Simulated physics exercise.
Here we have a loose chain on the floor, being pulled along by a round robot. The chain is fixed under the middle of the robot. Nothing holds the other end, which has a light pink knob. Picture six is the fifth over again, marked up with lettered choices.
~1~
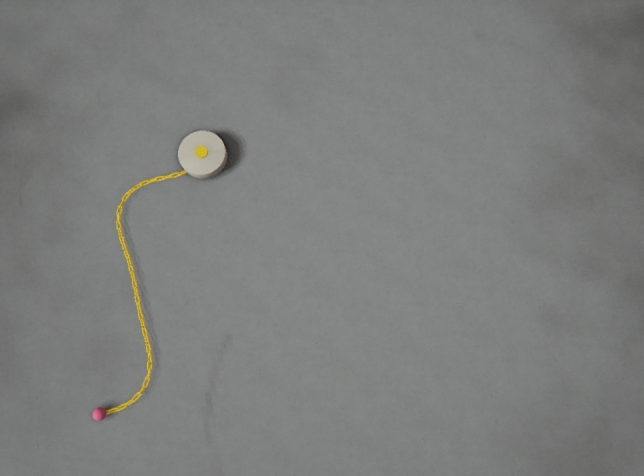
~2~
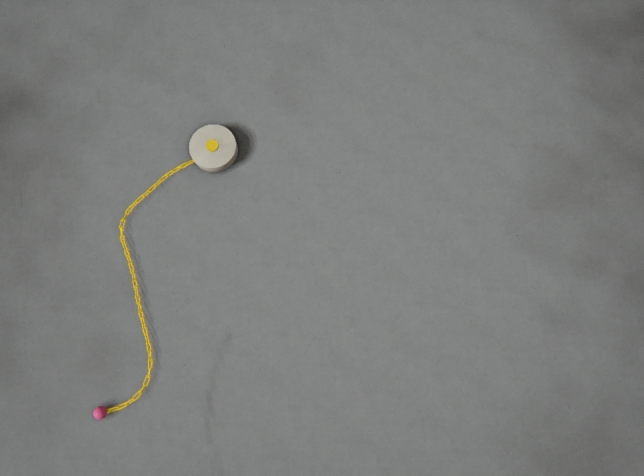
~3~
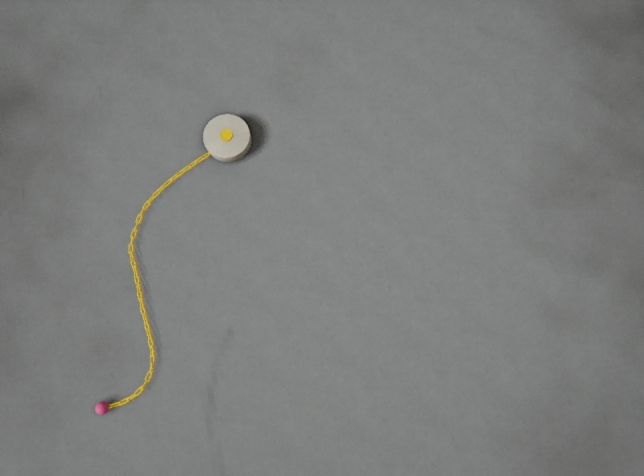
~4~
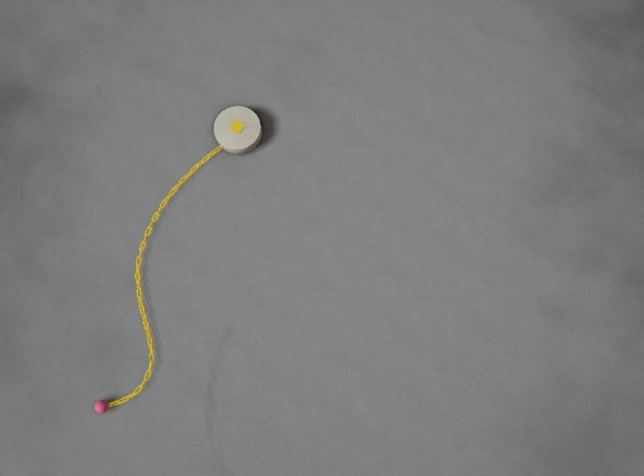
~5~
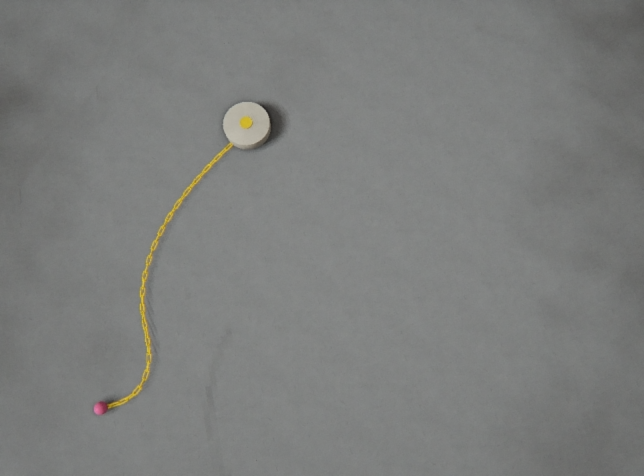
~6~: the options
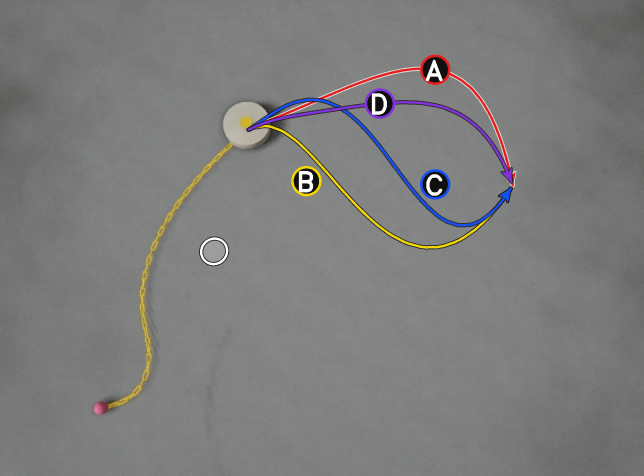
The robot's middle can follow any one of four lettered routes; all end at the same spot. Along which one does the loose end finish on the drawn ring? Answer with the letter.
The end stops on the ring with D.
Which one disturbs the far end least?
B.
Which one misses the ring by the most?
Route B.
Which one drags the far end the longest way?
That is A.
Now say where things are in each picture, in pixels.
The first picture shows free end (100, 414); robot (203, 155).
The second picture shows robot (214, 149); free end (100, 413).
The third picture shows robot (228, 139); free end (102, 408).
The fourth picture shows robot (238, 131); free end (102, 407).
The fifth picture shows robot (247, 126); free end (101, 408).
On the marked copy, A from (249, 130) via (413, 69) to (513, 186); B from (249, 130) via (373, 221) to (511, 189); C from (249, 130) via (385, 154) to (511, 189); D from (249, 130) via (397, 102) to (511, 182); the ring at (214, 251).
Following D. Soon after the start, robot (358, 102), middle of the chain (235, 207), free end (139, 347).
Later, robot (469, 115), middle of the chain (317, 171), free end (190, 271).
In the end, robot (516, 183), middle of the chain (351, 173), free end (212, 250); the free end is on the ring.
As for the rest, A leaves the free end at (221, 230); B leaves the free end at (209, 313); C leaves the free end at (198, 278).
